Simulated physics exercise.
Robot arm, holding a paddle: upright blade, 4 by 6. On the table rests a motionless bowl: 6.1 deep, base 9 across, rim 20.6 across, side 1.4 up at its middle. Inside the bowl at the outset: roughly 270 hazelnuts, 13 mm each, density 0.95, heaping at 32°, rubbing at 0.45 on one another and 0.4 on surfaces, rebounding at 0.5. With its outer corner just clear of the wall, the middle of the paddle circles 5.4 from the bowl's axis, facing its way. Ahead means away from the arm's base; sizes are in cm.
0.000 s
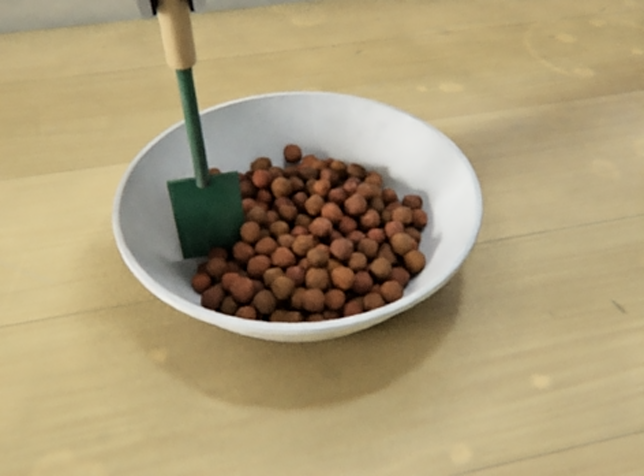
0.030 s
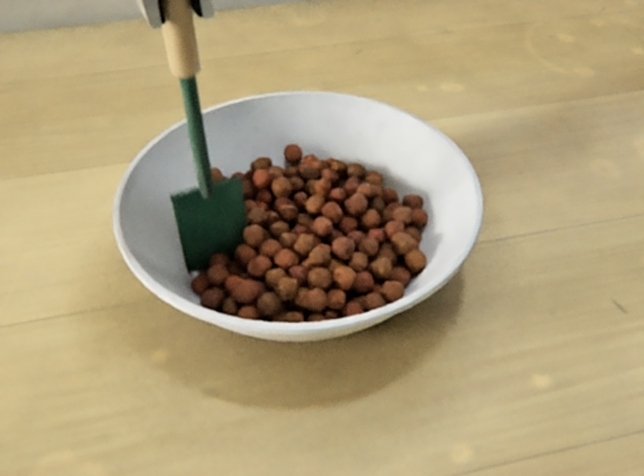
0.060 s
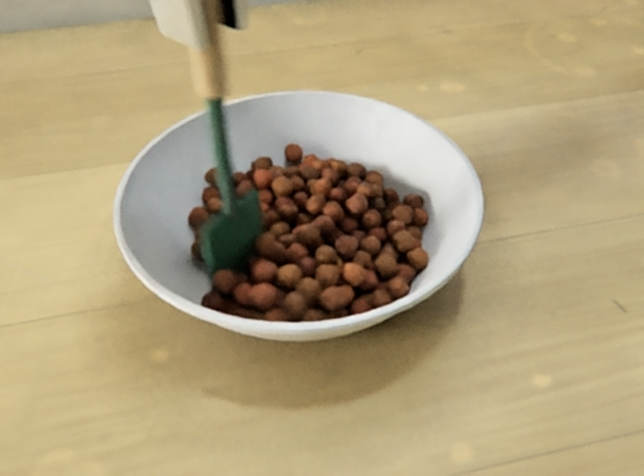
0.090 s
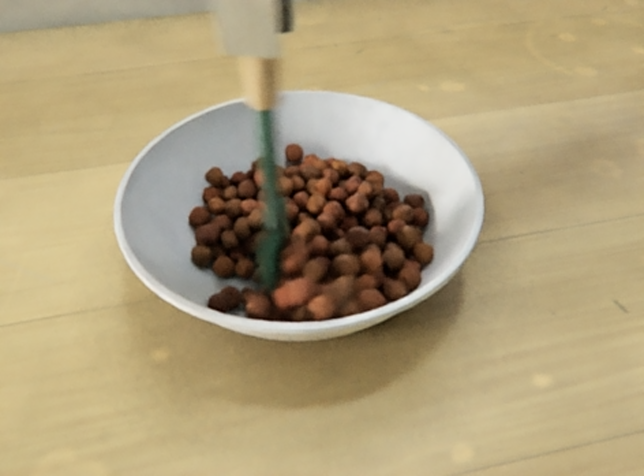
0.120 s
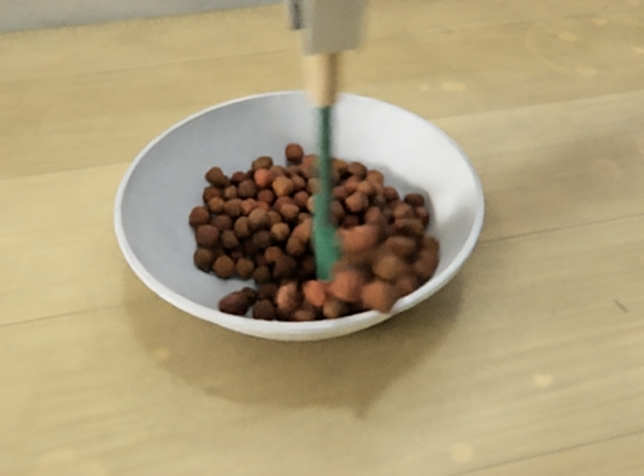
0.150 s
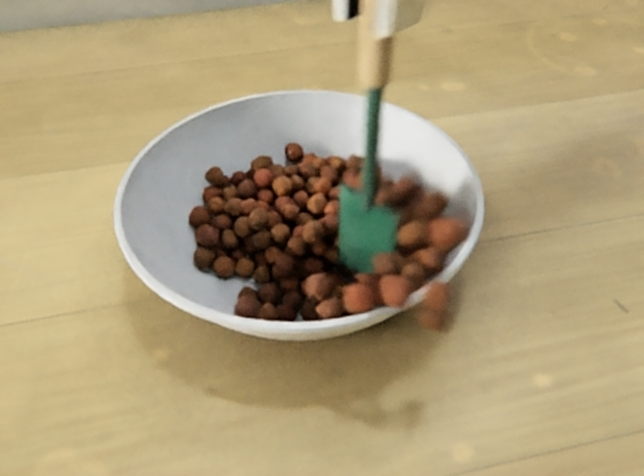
To begin with, a green paddle held upright by a robot arm stands at the left side of a white bowl of round brown hazelnuts on a wooden table. The paddle sweeps through the near part of the pile toward the right, pushing hazelnuts up against the bowl's right side, with a few at the rim.
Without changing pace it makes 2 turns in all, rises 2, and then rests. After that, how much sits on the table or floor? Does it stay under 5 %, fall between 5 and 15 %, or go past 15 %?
It goes past 15 %.
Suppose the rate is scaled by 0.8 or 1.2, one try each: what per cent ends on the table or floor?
Estimates in order: Some 20 % and some 40 %.
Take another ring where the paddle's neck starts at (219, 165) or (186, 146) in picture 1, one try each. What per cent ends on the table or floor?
Near 25 per cent and near 25 per cent, in that order.
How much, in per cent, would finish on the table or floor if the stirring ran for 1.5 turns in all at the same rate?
Close to 30 in a hundred.
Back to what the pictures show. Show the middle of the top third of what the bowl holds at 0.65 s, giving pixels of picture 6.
Centre estimate: (314, 250).
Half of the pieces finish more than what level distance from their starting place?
Distance: Close to 9 cm.
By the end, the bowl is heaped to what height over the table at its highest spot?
4.5 cm or so.
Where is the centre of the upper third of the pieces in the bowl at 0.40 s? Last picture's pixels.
Around (198, 210).
After 0.40 s, 353° round, highest piece 12 above the table; 200 in the bowl, 42 on the table or floor, 26 in flight or on the tool.
After 0.65 s, 225° round, highest piece 4 above the table; 185 in the bowl, 82 on the table or floor, 1 in flight or on the tool.
After 0.97 s, 0° round, highest piece 4 above the table; 185 in the bowl, 83 on the table or floor.
After 1.67 s, 0° round, highest piece 4 above the table; 185 in the bowl, 83 on the table or floor.
In the end, 185 in the bowl, 83 on the table or floor. That is 31 % on the table or floor.
